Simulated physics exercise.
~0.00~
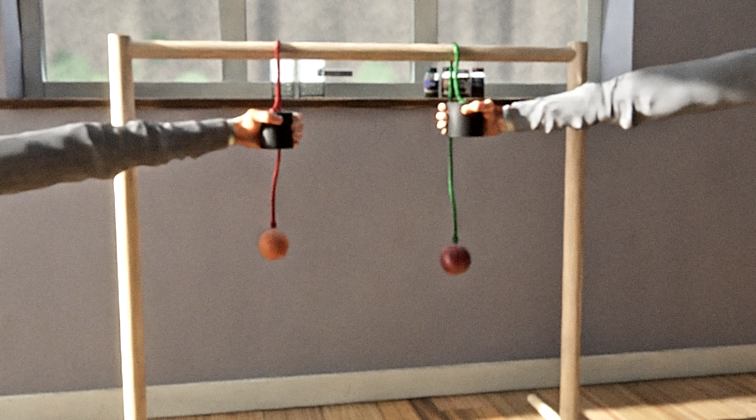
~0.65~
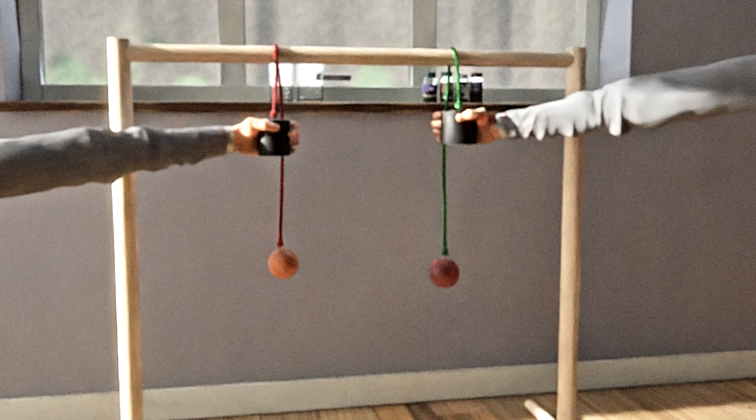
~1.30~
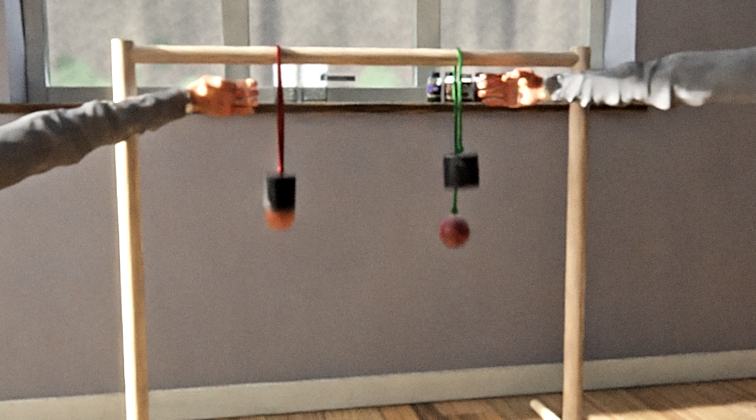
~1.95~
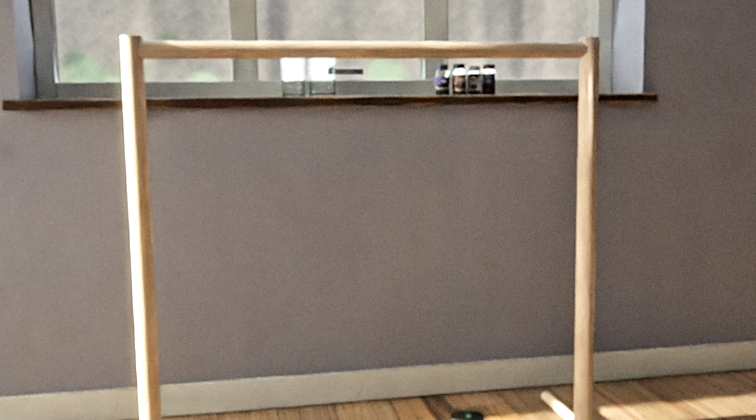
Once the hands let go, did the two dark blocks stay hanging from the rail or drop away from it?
Both blocks dropped away from the rail. Neither was left hanging, and the rail ended up bare.
